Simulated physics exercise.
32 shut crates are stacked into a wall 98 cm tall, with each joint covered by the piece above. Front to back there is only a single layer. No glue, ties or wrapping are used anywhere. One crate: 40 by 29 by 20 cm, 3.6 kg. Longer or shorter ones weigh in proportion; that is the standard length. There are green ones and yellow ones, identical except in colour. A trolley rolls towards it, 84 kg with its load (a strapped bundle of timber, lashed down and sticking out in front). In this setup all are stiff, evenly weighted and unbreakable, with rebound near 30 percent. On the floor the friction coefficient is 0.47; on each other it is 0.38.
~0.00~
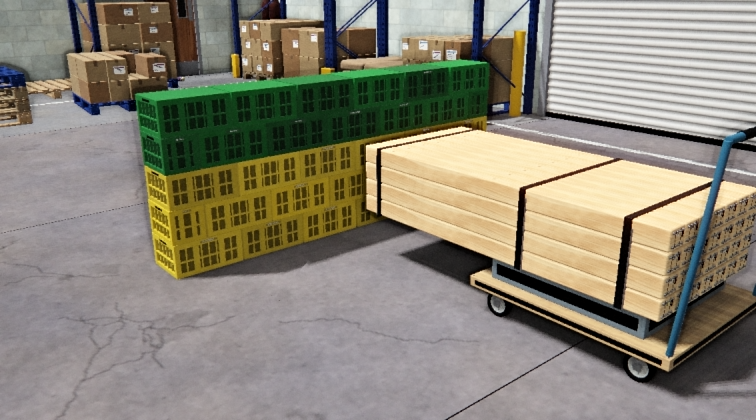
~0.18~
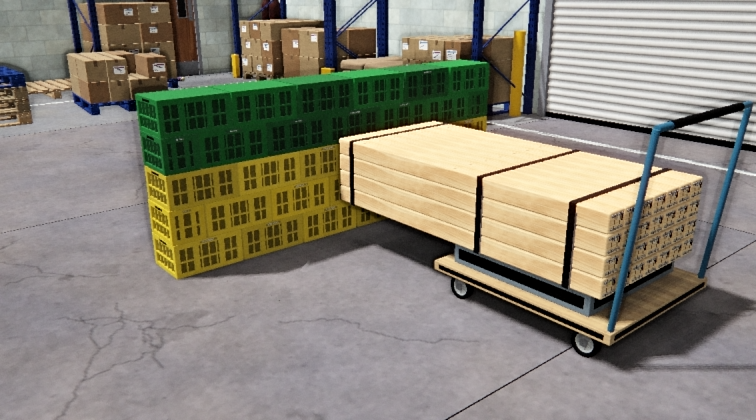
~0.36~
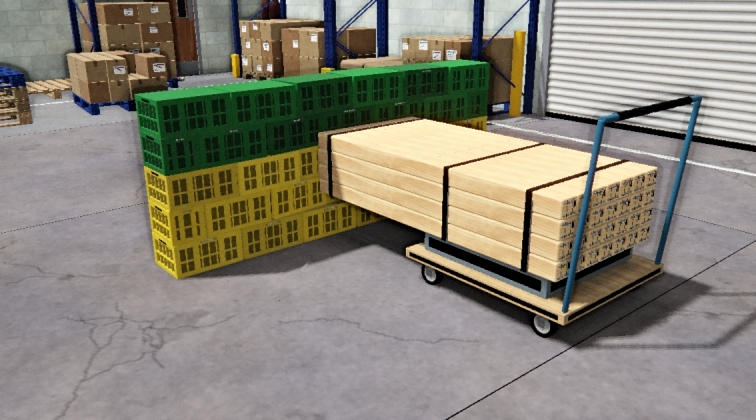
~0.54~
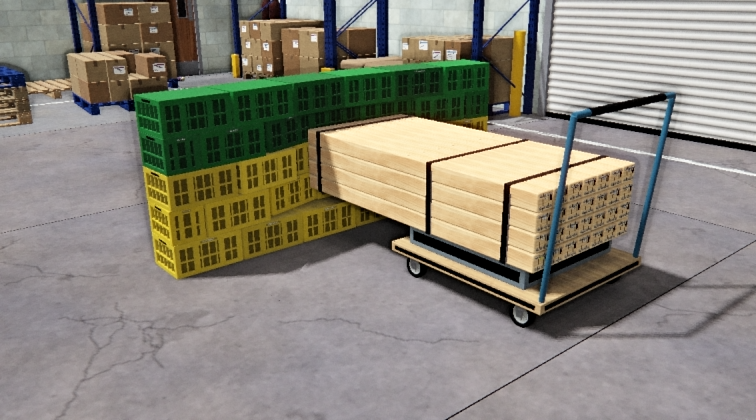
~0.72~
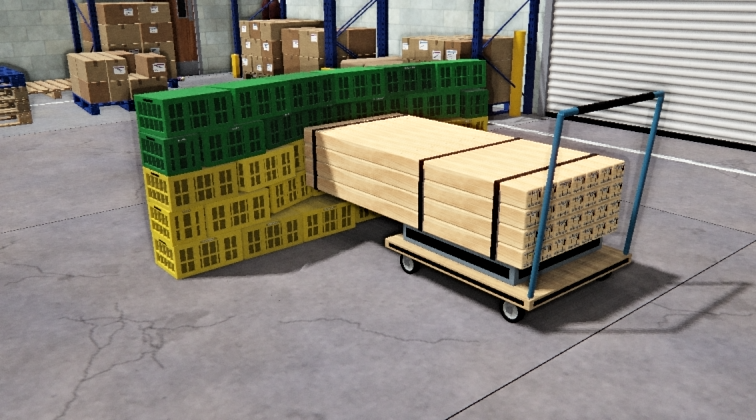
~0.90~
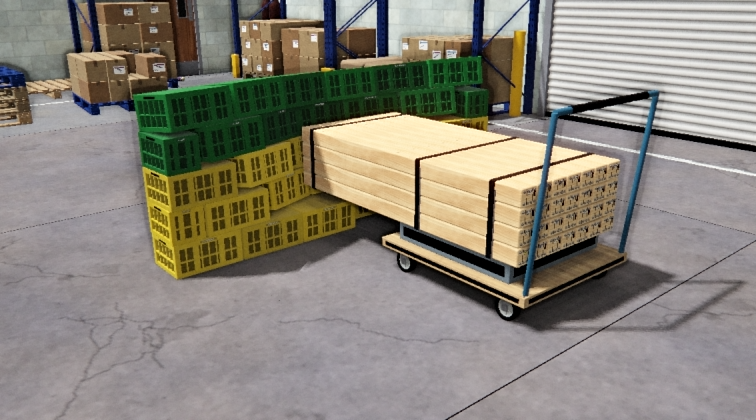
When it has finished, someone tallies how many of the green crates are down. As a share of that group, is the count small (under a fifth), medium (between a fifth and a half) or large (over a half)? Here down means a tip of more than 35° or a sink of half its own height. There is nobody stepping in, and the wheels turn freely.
It is large.
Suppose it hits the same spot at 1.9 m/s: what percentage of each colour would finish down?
You'd end up with yellow at 40 per cent down and green at 80 per cent.
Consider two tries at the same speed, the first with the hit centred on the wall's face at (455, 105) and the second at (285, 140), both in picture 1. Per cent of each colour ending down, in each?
For yellow it's 20 then 20 per cent, for green 50 then 60 per cent.
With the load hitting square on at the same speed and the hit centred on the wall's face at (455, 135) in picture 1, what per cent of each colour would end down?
For yellow it's 30 per cent, for green 60 per cent.
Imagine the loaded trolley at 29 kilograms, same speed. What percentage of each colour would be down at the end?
For yellow it's 0, for green it's 0 in a hundred.
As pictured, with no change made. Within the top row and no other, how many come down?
The number comes to 6.
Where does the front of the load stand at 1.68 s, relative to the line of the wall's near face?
It has gone roughly 25 centimetres beyond.
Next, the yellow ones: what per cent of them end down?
40 percent of the yellow ones.
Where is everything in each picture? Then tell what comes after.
In the first frame (pixels give the middle of a visible side), load (372, 167) 42 cm short of the wall; top green crate (428, 84); none has stirred.
Load (345, 159) 18 cm short of the wall; top green crate (428, 84), in the second frame.
Load (324, 152) 41 mm into the wall's line; top green crate (427, 83); movement in 9 of them, in the third frame.
Load (313, 149) 16 cm into the wall's line; top green crate (420, 83) 7 cm from its place; movement in 15 of them, in the fourth frame.
Load (309, 147) 22 cm into the wall's line; top green crate (410, 80) 4° from how it stood; movement in 20 of them, in the fifth frame.
Load (307, 146) 24 cm into the wall's line; top green crate (401, 77) 10° from how it stood; steepest lean 11°, the crate at (372, 109); movement in 21 of them, in the sixth frame.
After 1.14 s, load 27 cm past the wall's line, still rolling; none of the 13 green crates down (0 of 32 in all colours); top green crate 20° from how it stood; top yellow crate 20° from how it stood.
After 1.40 s, load 27 cm past the wall's line, stopped; 8 of the 13 green crates down (14 of 32 in all colours); top green crate 54° from how it stood, 27 cm lower; top yellow crate 56° from how it stood, 23 cm lower.
After 1.68 s, load 27 cm past the wall's line, stopped; 11 of the 13 green crates down (18 of 32 in all colours); top green crate on its side; top yellow crate on its side.
After 2.10 s, load 27 cm past the wall's line, stopped; 11 of the 13 green crates down (18 of 32 in all colours); top green crate upside down; top yellow crate on its side.
In the end (2.9 s), load 27 cm past the wall's line, stopped; 11 of the 13 green crates down (18 of 32 in all colours); top green crate upside down; top yellow crate on its side. That is 85 per cent. From the last view, middles, top green crate near (377, 144), top yellow crate near (325, 173).
